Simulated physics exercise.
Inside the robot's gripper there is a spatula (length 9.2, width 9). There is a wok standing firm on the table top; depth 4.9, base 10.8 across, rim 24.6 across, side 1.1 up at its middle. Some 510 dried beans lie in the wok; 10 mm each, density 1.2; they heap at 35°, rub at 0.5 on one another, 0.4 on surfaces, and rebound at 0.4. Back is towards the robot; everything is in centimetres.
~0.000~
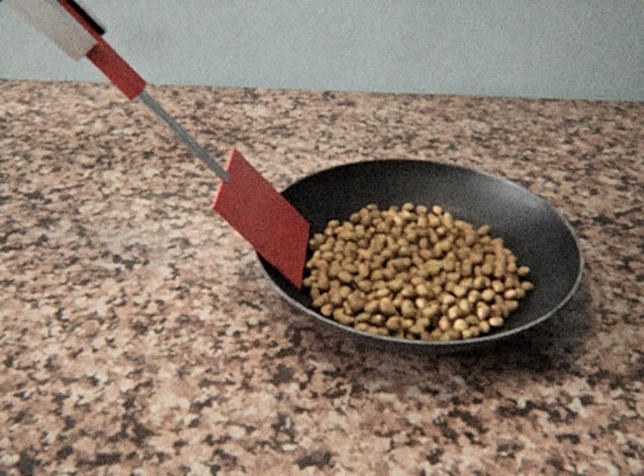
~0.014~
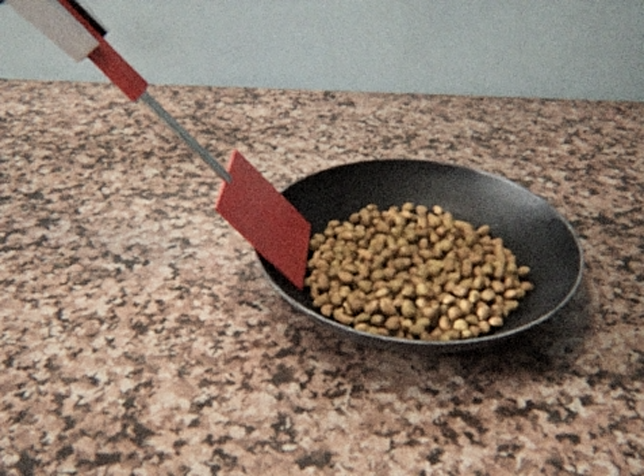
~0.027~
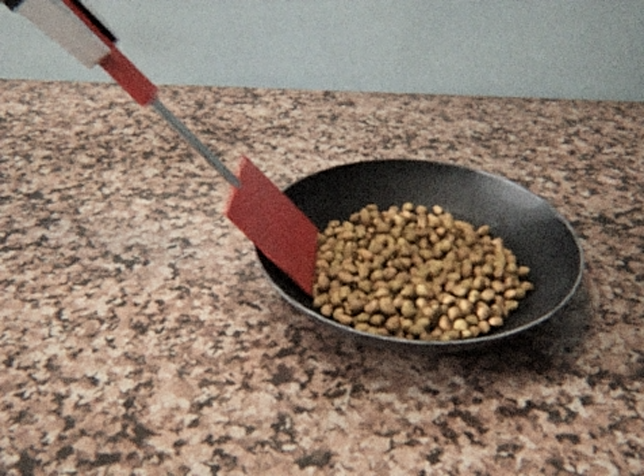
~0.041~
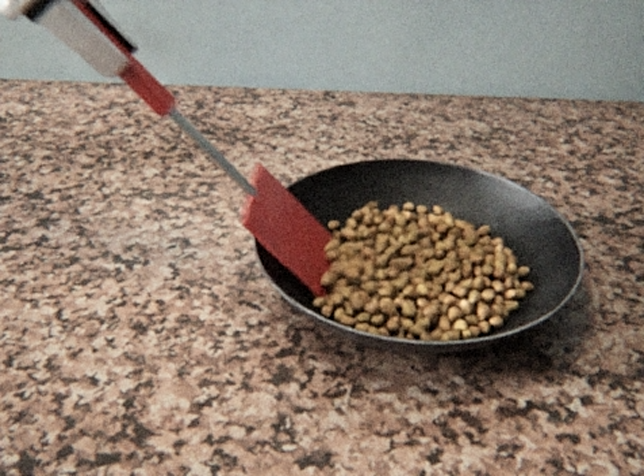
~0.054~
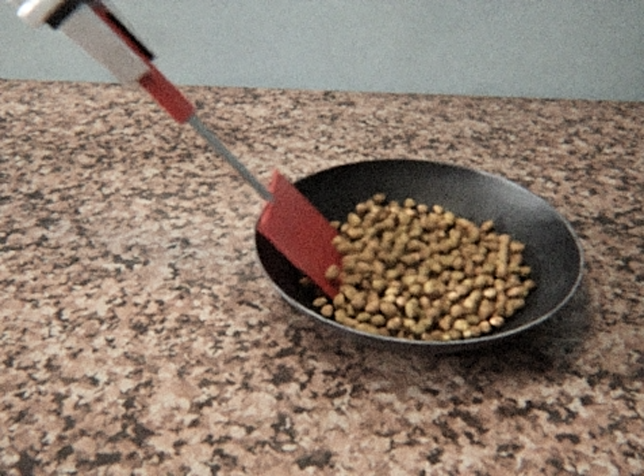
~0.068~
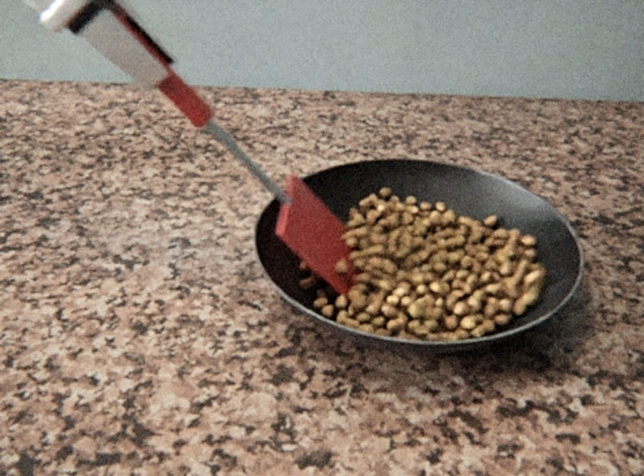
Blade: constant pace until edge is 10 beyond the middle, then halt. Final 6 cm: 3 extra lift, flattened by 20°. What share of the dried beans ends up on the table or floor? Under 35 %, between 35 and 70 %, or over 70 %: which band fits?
The band that fits is between 35 and 70 %.
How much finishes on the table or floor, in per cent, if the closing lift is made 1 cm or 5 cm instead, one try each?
It works out to some 55 per cent for the first setting and some 45 per cent for the second.
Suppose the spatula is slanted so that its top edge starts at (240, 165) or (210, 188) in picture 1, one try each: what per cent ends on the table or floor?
First try roughly 45 percent, second try roughly 45 percent.
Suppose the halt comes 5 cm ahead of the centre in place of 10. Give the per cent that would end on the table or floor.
Changed stop: Approx. 5 %.
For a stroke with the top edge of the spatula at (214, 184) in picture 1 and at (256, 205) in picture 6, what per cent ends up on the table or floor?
I'd put it at roughly 40 per cent.
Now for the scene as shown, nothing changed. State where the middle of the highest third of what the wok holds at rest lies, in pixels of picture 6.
The middle lies somewhere around (473, 245).
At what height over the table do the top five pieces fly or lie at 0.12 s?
Roughly 7 centimetres.
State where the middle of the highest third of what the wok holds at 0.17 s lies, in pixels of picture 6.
It is centred at about (528, 241).
By 0.12 s, sloping 49°, highest piece 8 above the table; 512 in the wok, 1 on the blade or in flight.
By 0.17 s, sloping 43°, highest piece 11 above the table; 493 in the wok, 20 on the blade or in flight.
By 0.39 s, sloping 29°, highest piece 16 above the table; 266 in the wok, 115 on the table or floor, 132 on the blade or in flight.
By 1.44 s, sloping 29°, highest piece 6 above the table; 266 in the wok, 247 on the table or floor.
Final count, 266 in the wok, 247 on the table or floor. That is 48 % on the table or floor.
